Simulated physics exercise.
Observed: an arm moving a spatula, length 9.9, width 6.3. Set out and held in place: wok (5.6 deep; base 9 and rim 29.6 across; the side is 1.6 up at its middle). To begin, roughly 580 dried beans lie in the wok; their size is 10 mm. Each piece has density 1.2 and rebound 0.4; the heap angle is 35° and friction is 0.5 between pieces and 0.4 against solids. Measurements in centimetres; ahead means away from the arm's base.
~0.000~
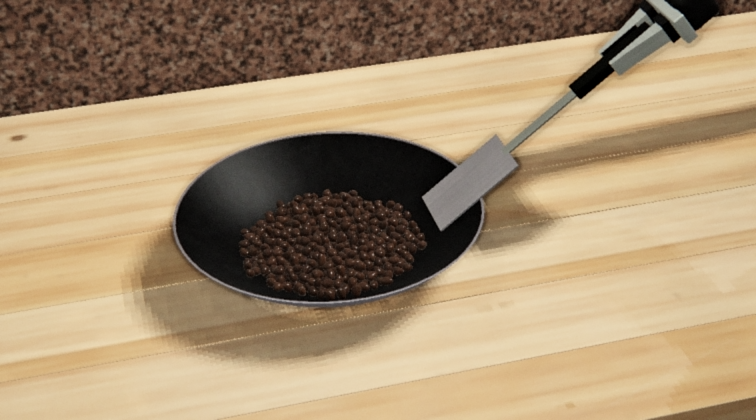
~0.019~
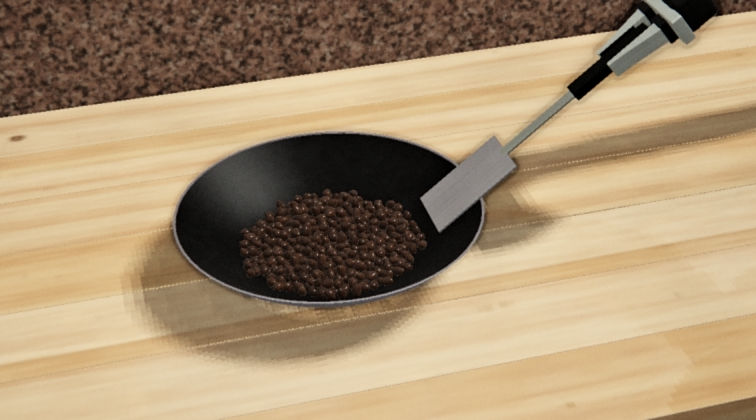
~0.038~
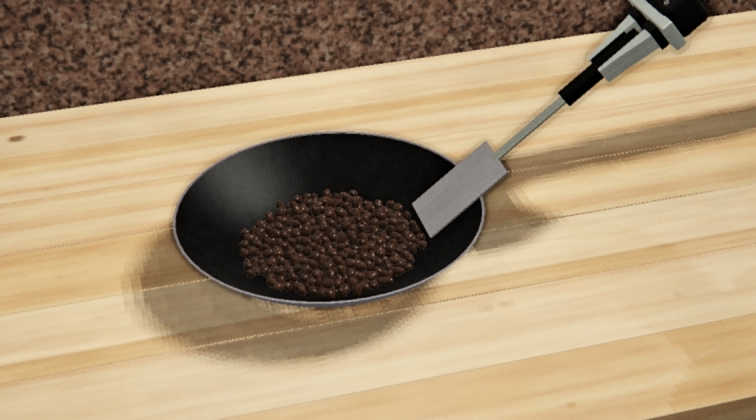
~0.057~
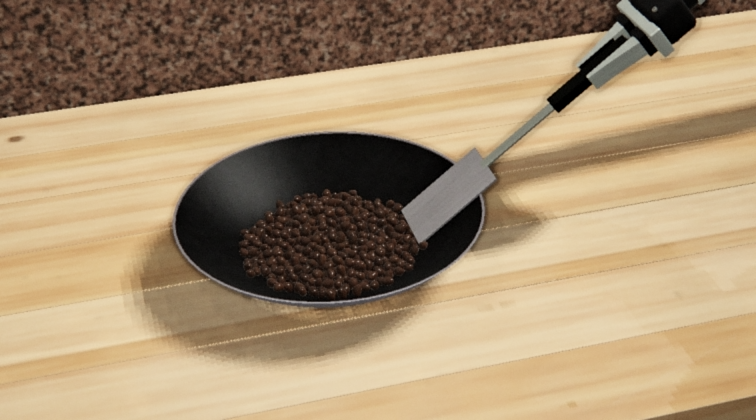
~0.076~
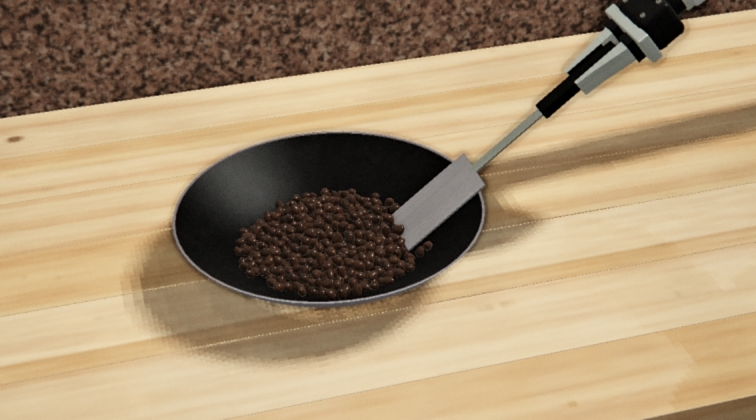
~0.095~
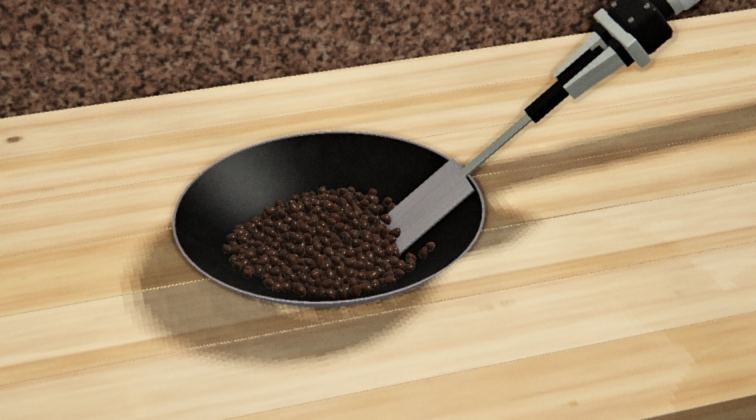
The footage shows a robotic arm lowering a spatula down and to the left into a black wok of small dark beans on a wooden surface, its blade pressing into the pile's right side and nudging beans slightly leftward.
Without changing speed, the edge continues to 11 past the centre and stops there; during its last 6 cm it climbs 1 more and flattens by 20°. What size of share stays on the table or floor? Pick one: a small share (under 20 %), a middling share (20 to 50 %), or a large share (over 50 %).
A small share.
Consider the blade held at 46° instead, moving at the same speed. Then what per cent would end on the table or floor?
Then roughly 15 percent.
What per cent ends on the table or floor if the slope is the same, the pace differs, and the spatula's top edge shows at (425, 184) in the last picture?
That share would be about 30 percent.
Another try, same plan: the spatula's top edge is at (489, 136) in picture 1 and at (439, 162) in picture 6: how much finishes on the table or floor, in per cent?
Some 15 per cent.
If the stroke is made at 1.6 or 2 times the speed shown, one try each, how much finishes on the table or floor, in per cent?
Some 30 per cent, then some 30 per cent, on the table or floor.
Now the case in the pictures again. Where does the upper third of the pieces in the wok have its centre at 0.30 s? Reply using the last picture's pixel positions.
I'd put it somewhere near (232, 241).
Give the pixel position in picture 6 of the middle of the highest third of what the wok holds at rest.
The middle lies somewhere around (229, 242).
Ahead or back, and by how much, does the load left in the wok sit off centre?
Ahead, by around 4.5 cm.
After 0.20 s, sloping 38°, highest piece 4 above the table; 576 in the wok.
After 0.30 s, sloping 32°, highest piece 6 above the table; 576 in the wok.
After 0.56 s, sloping 18°, highest piece 7 above the table; 502 in the wok, 72 on the table or floor, 2 on the blade or in flight.
After 1.61 s, sloping 18°, highest piece 7 above the table; 502 in the wok, 74 on the table or floor.
In the end, 502 in the wok, 74 on the table or floor. That is 13 % on the table or floor.
